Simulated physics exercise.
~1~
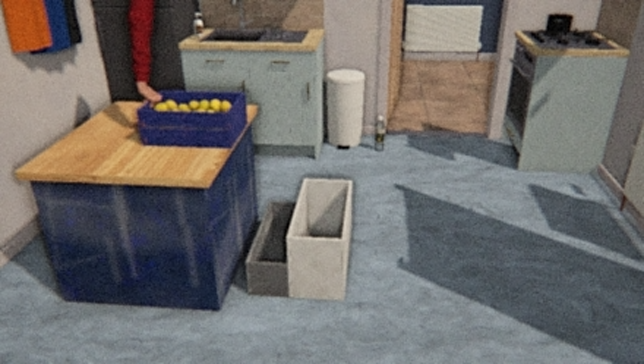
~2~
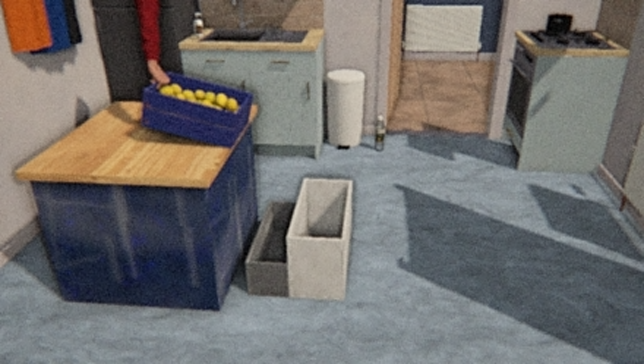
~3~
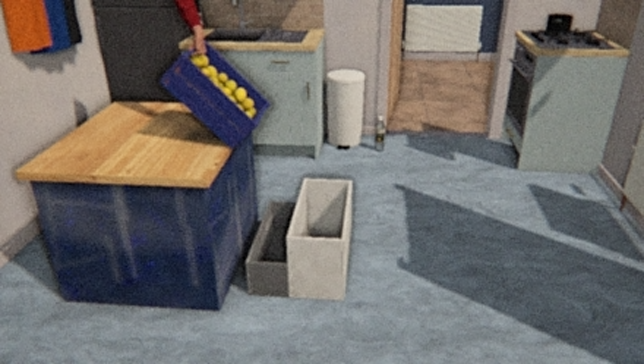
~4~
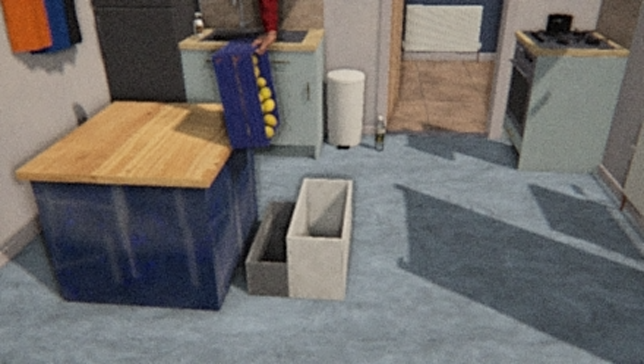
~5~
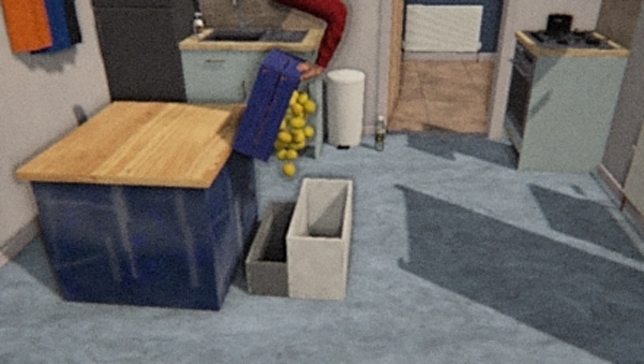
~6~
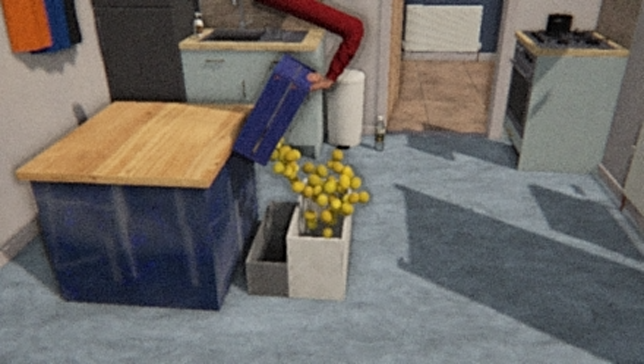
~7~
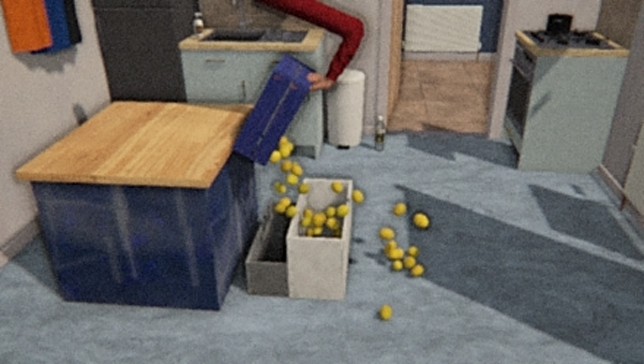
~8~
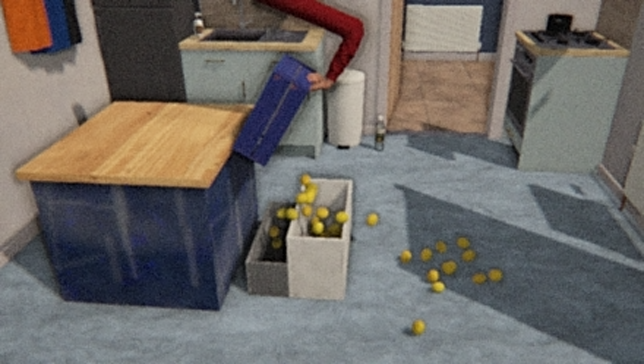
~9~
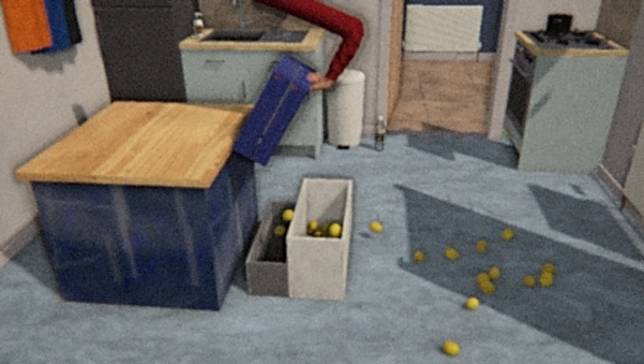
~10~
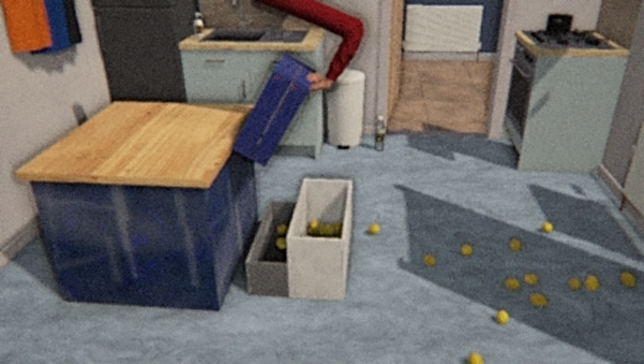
The clip opens on a kitchen where a red-sleeved arm holds a blue tote of small yellow fruit on a wooden-topped bench, with a grey box and a taller white box on the floor to its right. The hand lifts the tote and tips it rightward past the bench edge. Once it is steeply tilted, the yellow pieces pour out in a cluster, many dropping into the white box. Several scatter onto the blue floor beyond and roll right, while a few settle in the grey box. The tote stays tipped as the scattered pieces spread farther apart.
